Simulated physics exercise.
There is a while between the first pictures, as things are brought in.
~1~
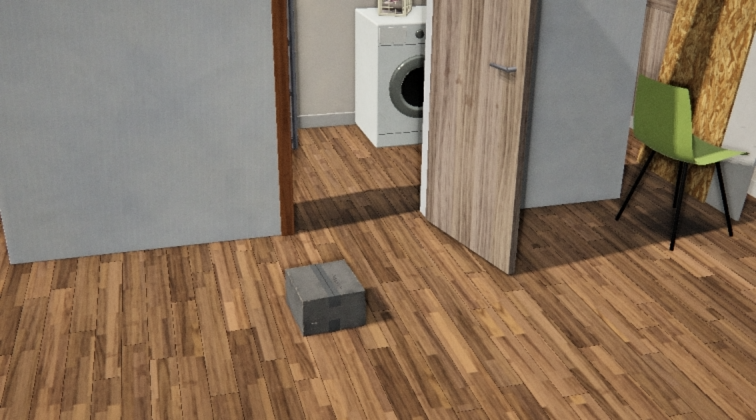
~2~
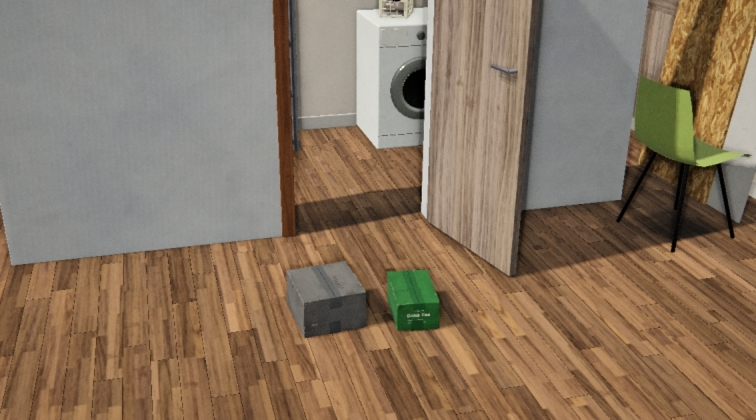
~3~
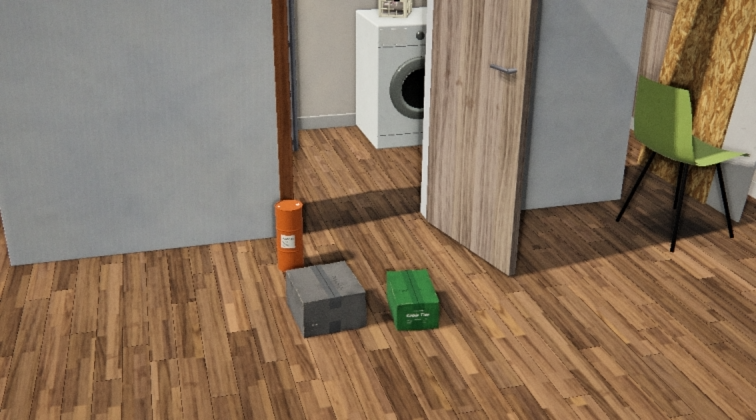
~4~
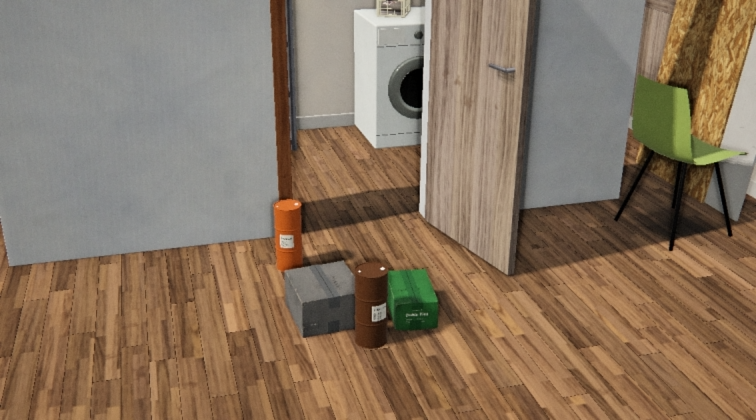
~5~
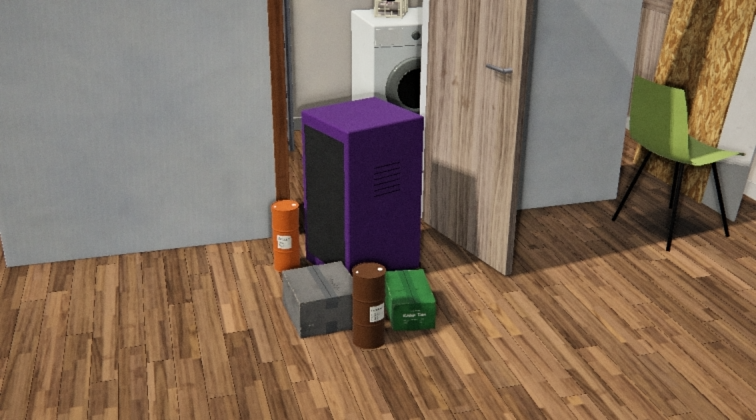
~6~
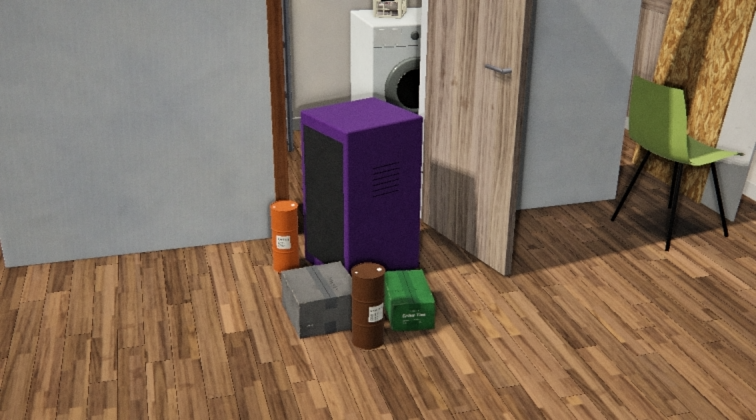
A tall purple appliance appeared in front of the wide-open door, after a green box, an orange canister and a brown canister had shown up in turn around a grey parcel; the door stayed still.
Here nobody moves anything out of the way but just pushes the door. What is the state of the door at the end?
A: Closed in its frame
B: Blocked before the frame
Option B: Blocked before the frame.
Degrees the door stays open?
Some 70°.
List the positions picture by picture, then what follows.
In the first frame, door wide open and still.
In the second frame, door wide open and still; grey parcel (326, 298).
In the third frame, door wide open and still; orange canister (290, 236); green box (412, 300).
In the fourth frame, door wide open and still; brown canister (371, 306); grey parcel (324, 298).
In the fifth frame, door wide open and still; orange canister (286, 237); green box (409, 300).
In the sixth frame, door wide open and still; purple appliance (361, 192); brown canister (368, 306).
Then, 0.40 s later than the last frame, door at 97°.
Then, 0.70 s later than the last frame, door at 83°.
Then, 0.90 s later than the last frame, door at 72°.
When it is over, door at 70°; all 5 as before. End places, in pixels of the last picture, purple appliance near (360, 191).
